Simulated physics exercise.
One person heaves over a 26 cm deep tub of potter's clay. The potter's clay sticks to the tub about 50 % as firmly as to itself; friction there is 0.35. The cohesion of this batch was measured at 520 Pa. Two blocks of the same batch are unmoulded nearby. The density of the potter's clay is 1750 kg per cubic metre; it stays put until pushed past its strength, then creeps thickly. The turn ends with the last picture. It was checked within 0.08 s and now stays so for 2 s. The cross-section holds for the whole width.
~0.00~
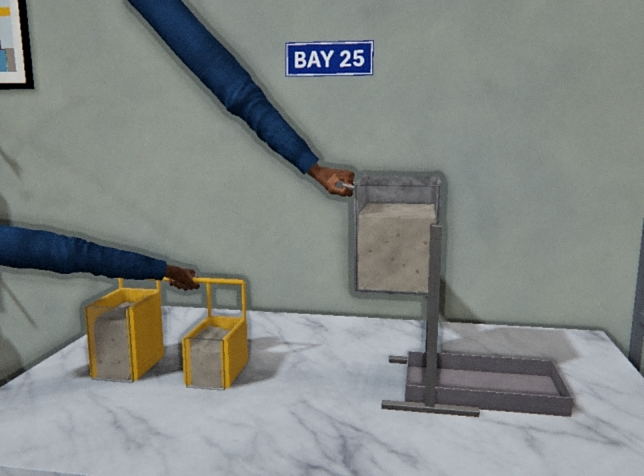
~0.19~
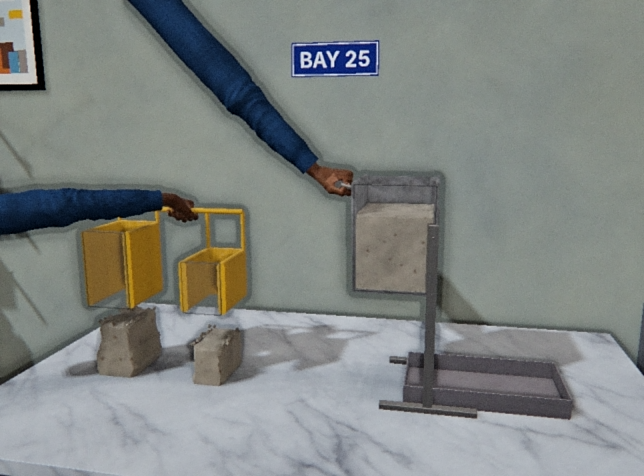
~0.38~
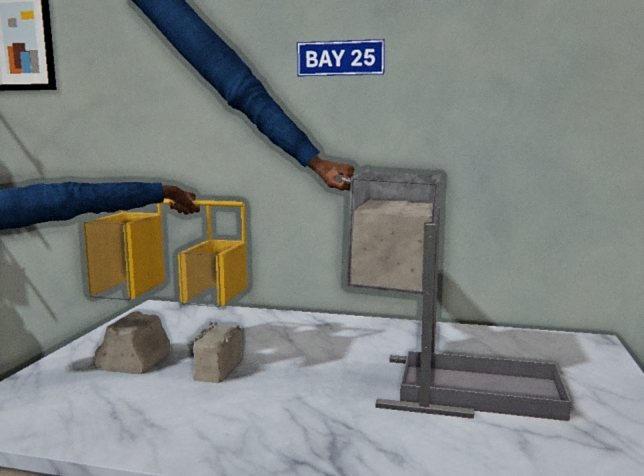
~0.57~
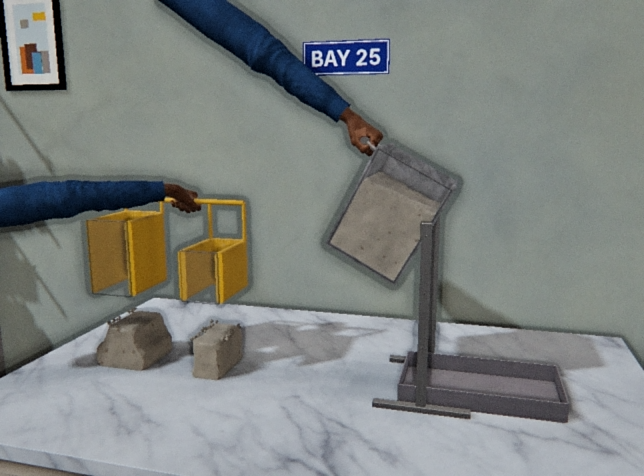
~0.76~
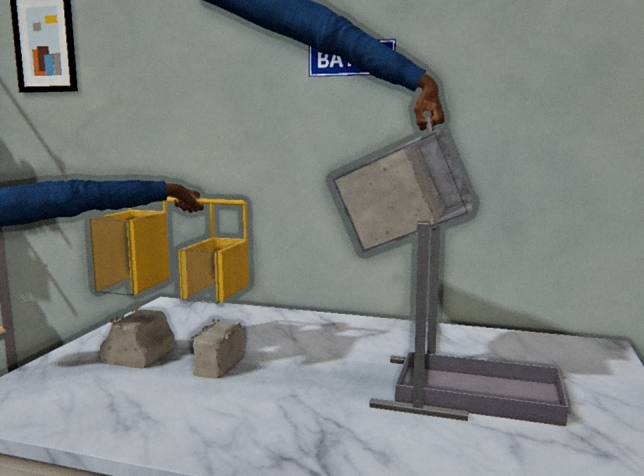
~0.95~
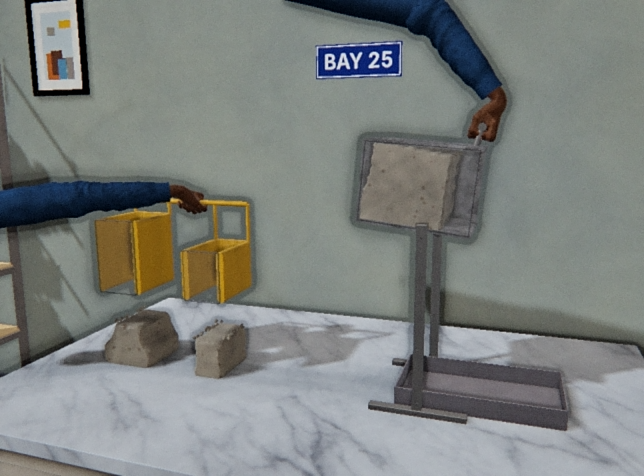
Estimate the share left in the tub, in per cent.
The share left in the tub is near 72 %.
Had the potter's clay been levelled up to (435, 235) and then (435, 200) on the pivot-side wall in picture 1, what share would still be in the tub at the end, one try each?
In that order: 100 %, 55 %.
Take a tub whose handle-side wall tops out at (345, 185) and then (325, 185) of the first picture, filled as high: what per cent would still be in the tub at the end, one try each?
In turn about 50 %, 45 %.
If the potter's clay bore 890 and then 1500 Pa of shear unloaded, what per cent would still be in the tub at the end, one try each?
In that order: 100 %, 100 %.
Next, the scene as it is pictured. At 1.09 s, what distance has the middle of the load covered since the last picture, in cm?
About 4 cm.
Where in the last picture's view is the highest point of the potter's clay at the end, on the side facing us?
Near (386, 179).
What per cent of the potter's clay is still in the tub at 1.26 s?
Near 85 %.
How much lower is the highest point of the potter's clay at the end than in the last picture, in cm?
About 8 cm.
After 1.09 s, the tub is at 95 degrees and holds 100 %.
After 1.26 s, the tub is at 95 degrees and holds 83 %.
After 1.43 s, the tub is at 95 degrees and holds 72 %.
After 1.60 s, the tub is at 95 degrees and holds 72 %.
After 2.95 s, the tub is at 95 degrees and holds 72 %.
